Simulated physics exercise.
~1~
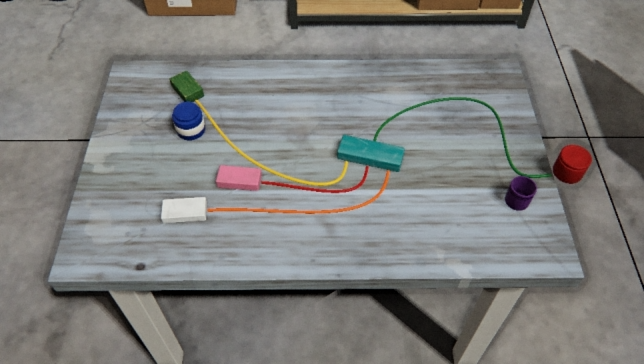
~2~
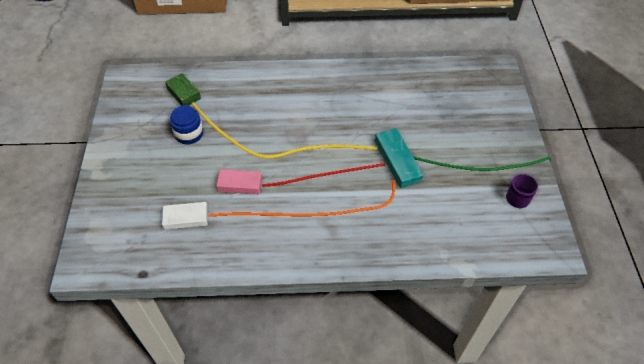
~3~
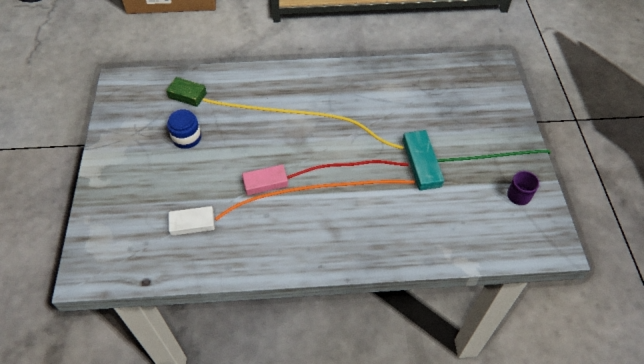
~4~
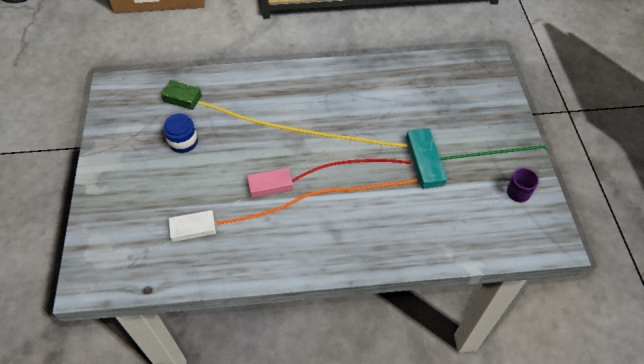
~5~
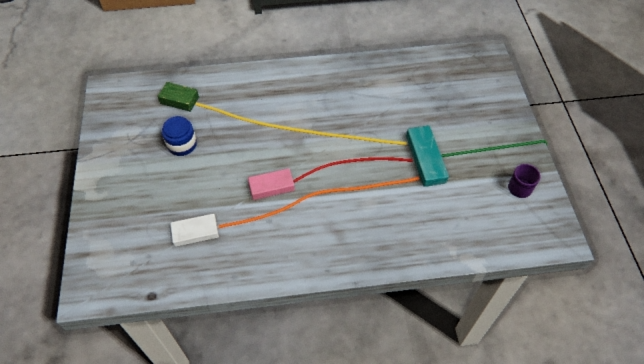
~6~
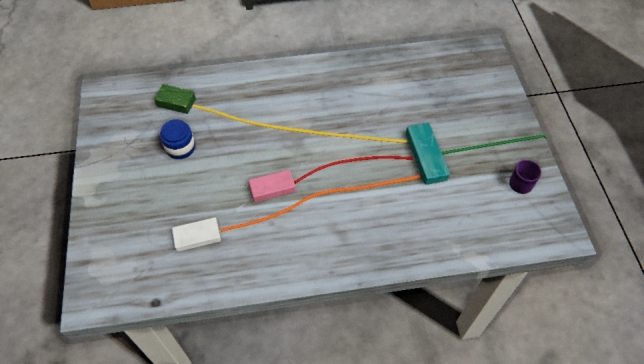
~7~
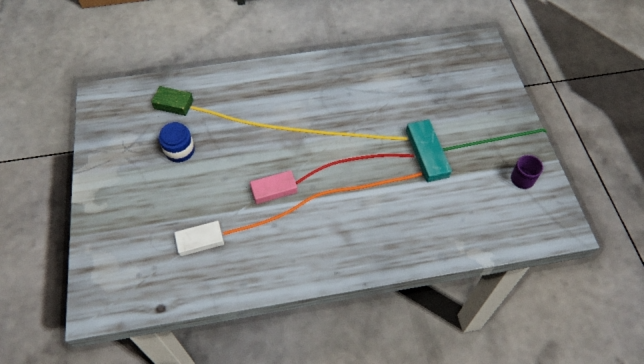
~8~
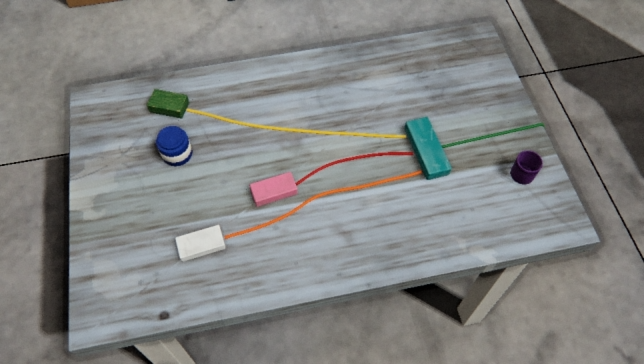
On a tabletop, a red object drops off the right edge, dragging the cabled teal block rightward.
